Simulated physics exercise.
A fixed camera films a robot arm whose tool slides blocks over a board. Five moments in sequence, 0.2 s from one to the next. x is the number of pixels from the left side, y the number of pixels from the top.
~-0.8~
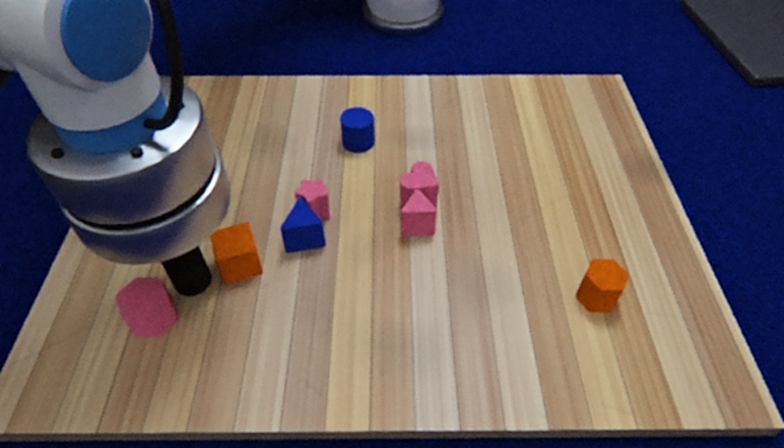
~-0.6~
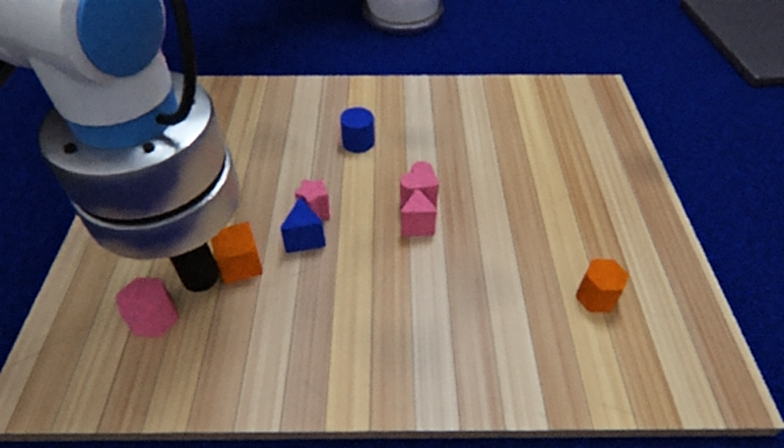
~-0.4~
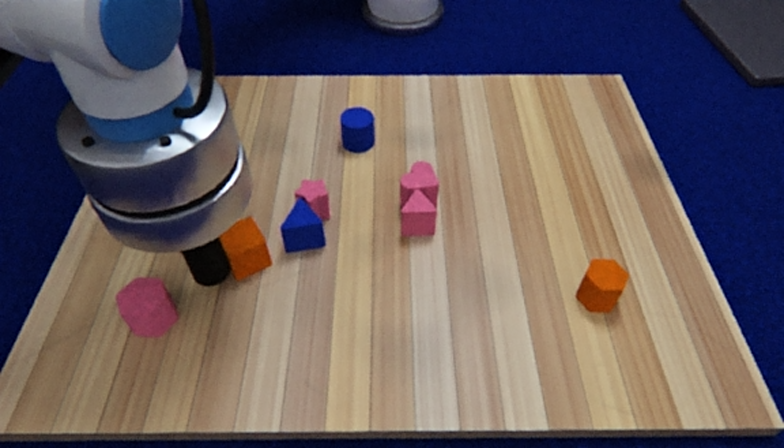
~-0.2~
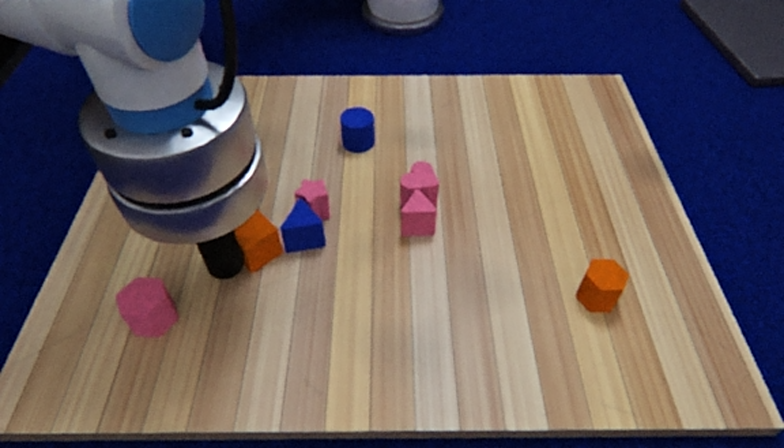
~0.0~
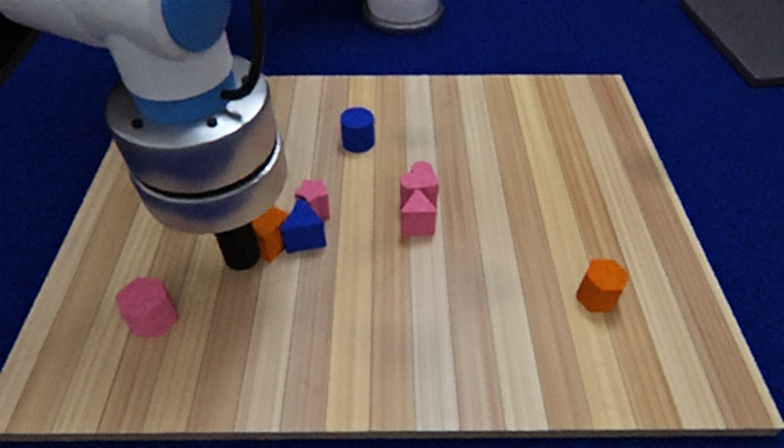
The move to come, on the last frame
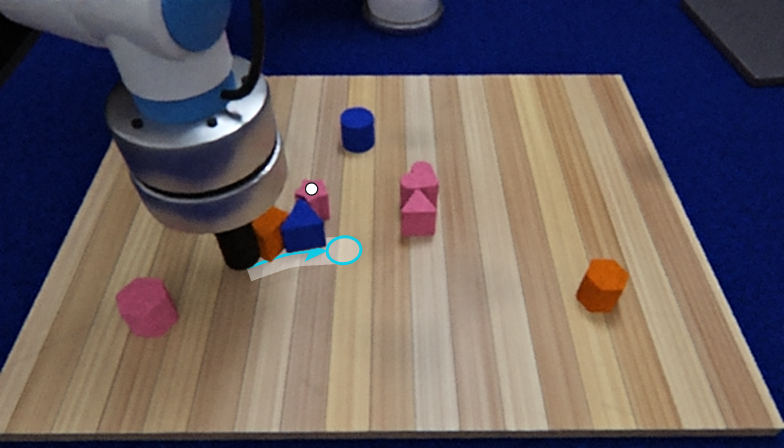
A white and silver robot arm with a black tip reaches over the left side of a striped wooden board on blue fabric, viewed from above at an angle. An orange block sits beside the tip, with a pink block to its left, blue and pink blocks around the middle and another orange block at right. The arm pushes the nearer orange block a short way right and slightly up the board, close against the blue triangular block, while the camera stays still.
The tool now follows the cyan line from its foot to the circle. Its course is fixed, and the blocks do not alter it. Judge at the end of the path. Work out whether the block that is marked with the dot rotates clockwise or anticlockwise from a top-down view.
If we look at it from overhead, the block that is marked with the dot pivots clockwise.
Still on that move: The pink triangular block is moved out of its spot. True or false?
That claim is false.
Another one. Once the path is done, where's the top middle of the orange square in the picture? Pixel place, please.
Its top middle is near (282, 202).
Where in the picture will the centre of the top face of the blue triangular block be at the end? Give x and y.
I'd expect the centre of its top face to be at (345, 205).
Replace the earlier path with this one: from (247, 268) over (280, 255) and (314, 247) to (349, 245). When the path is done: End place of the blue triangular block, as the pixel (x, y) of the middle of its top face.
At pixel (352, 199).
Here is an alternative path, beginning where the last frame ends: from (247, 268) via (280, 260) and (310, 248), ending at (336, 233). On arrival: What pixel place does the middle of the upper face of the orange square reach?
By then it is at (285, 202).
The line goes from (247, 268) by way of (279, 257) and (311, 252) to (344, 250); the dot is on the pink star.
The first path, step by step. Halfway along, tool at (293, 241); orange square at (282, 202), turned 40° anticlockwise; blue triangular block at (318, 211), turned 35° anticlockwise; pink star at (313, 185), turned 25° clockwise.
At the end, tool at (343, 238); orange square at (282, 202), turned 40° anticlockwise; blue triangular block at (343, 203), turned 110° anticlockwise; pink star at (313, 185), turned 25° clockwise; pink triangular block unmoved.
